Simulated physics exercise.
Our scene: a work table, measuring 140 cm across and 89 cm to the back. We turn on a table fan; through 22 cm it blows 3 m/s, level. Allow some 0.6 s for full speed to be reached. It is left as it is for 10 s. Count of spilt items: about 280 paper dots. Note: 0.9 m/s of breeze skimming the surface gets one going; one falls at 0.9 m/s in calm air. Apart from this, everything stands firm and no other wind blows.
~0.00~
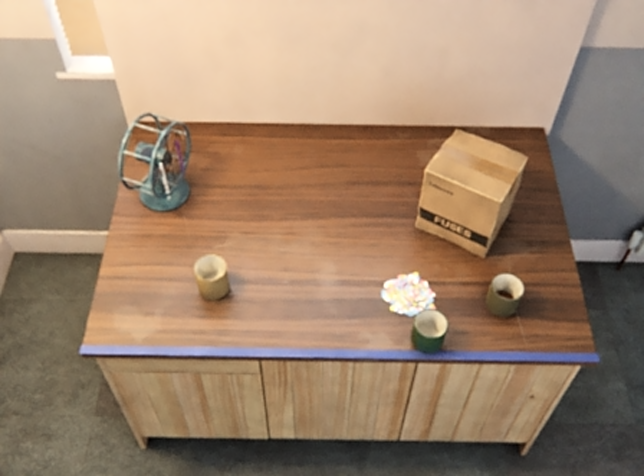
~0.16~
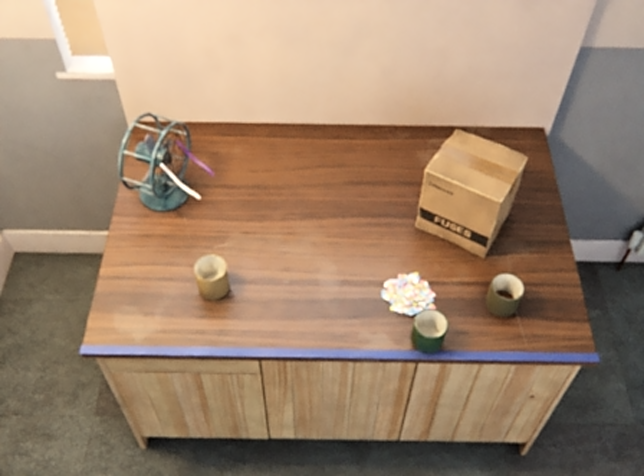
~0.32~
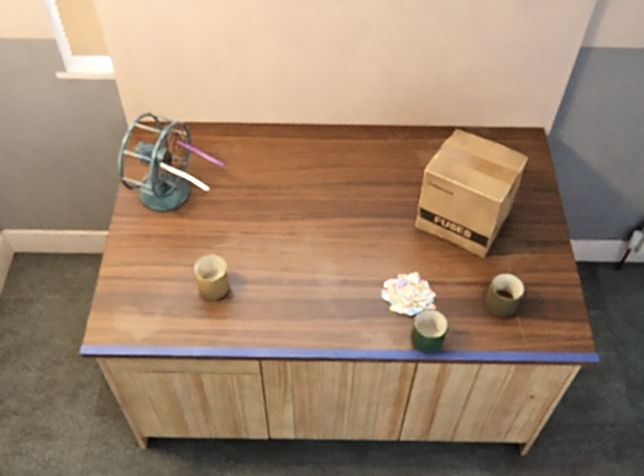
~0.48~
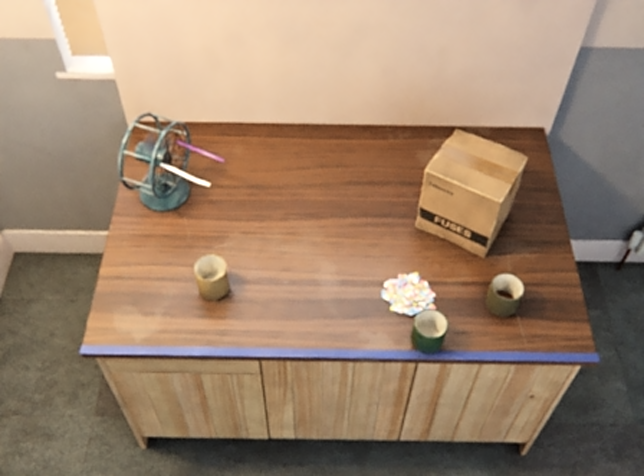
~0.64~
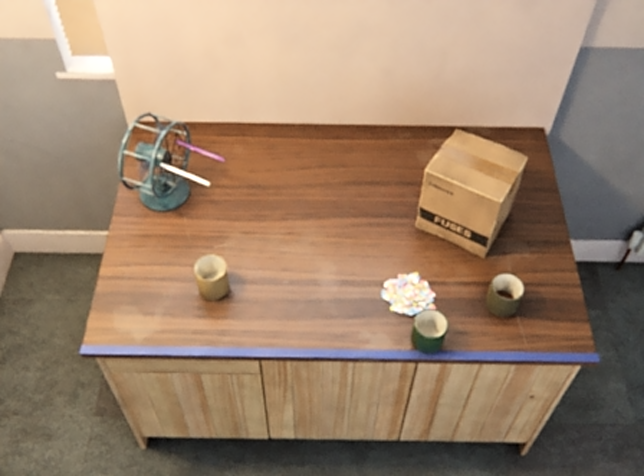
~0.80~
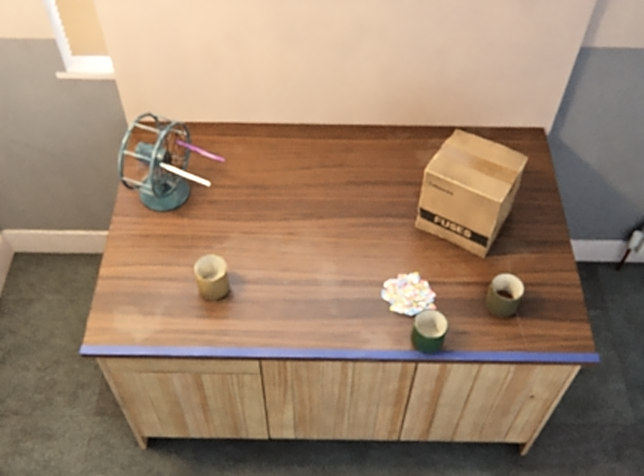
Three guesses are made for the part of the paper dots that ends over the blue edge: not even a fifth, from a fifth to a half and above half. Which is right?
Share over blue edge = above one half.
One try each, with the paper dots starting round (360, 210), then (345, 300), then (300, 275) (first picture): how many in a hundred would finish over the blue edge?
Taking the three spots in order, you'd get around 0 percent, 90 percent and 50 percent.
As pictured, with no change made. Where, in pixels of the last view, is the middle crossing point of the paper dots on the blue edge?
Median crossing point, approx. (488, 360).
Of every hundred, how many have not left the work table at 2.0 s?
I'd say some 15 % at that moment.
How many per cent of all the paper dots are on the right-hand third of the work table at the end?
I'd estimate around 2 per cent.
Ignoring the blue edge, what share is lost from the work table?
About 3 per cent of them.
After 2.0 s the count stands so, 84 % are over the blue edge; the middle of those still in play is near (478, 330).
After 3.2 s the count stands so, 89 % are over the blue edge.
After 5.5 s the count stands so, 91 % are over the blue edge.
After 10.0 s, at the end, 93 % are over the blue edge.
